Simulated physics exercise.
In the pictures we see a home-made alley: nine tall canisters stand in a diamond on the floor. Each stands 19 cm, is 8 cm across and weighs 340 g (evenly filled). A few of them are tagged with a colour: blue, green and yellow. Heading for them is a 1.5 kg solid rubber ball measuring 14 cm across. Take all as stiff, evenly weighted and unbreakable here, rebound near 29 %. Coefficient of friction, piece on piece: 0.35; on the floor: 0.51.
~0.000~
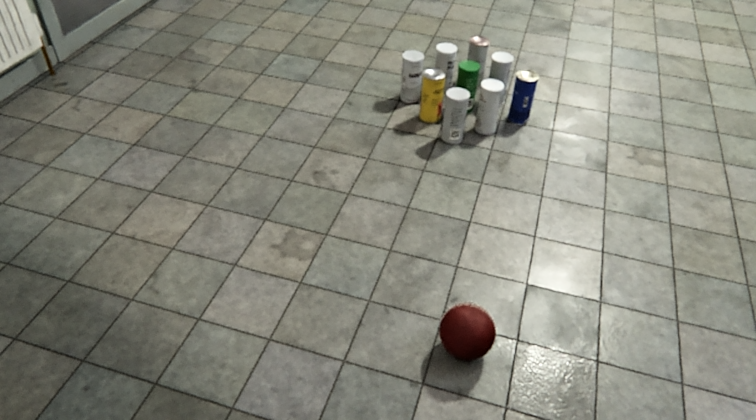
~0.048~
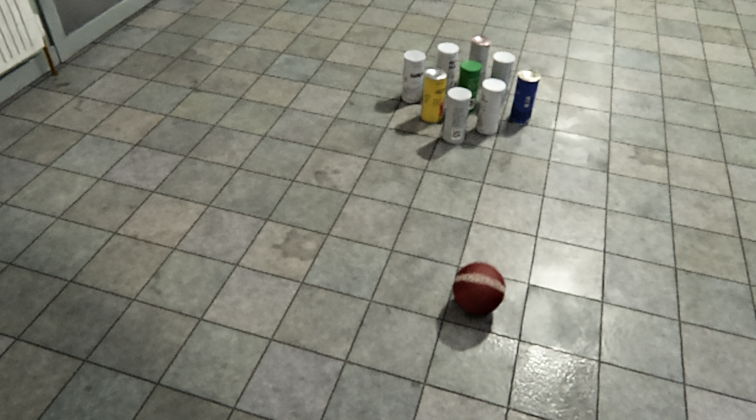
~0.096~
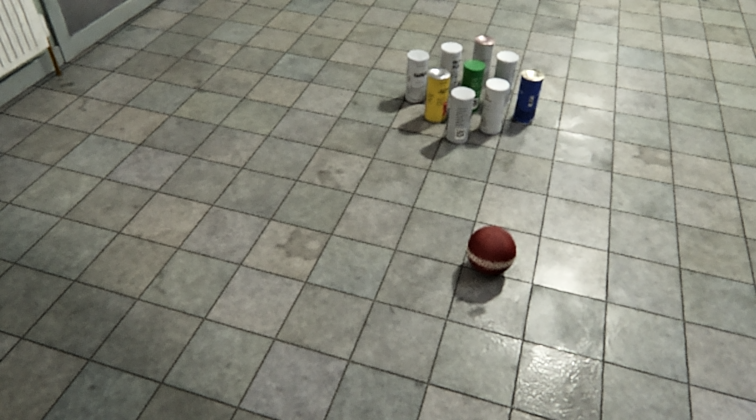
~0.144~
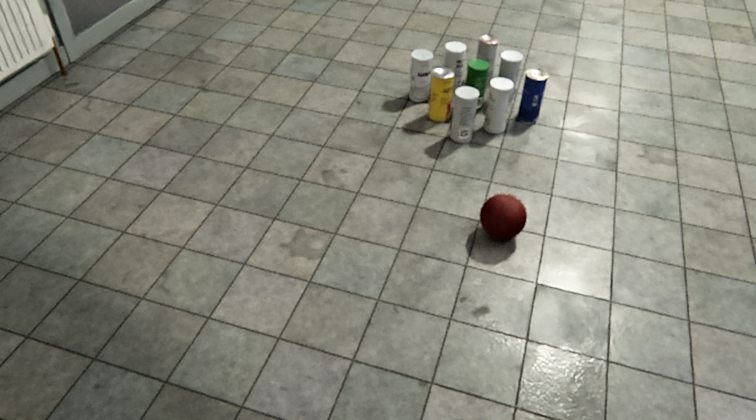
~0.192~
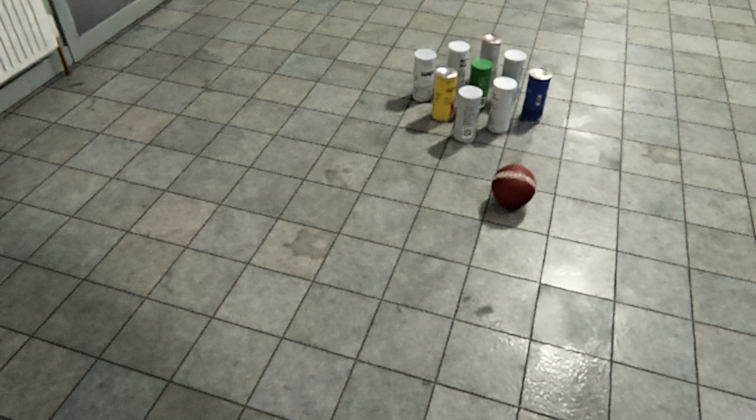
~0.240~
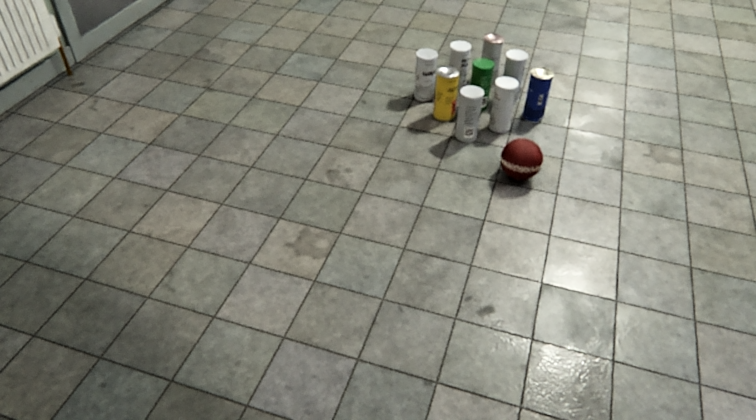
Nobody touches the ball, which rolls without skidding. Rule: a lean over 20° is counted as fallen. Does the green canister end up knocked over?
No.
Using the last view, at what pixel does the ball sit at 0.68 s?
I'd put it somewhere around (563, 33).
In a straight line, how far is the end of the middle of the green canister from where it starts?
About 0 cm.
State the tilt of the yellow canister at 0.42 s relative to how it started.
Near 0 degrees from how it began.
After 0.42 s, ball still moving; 1 of the 9 canisters over; green canister unmoved; blue canister 38° from how it stood.
After 0.68 s, ball still moving; 2 of the 9 canisters over; green canister unmoved; blue canister lying flat.
In the end (1.4 s), ball rolling away; 2 of the 9 canisters over; green canister unmoved; blue canister lying flat; yellow canister unmoved. From the last view, middles, green canister near (480, 86).
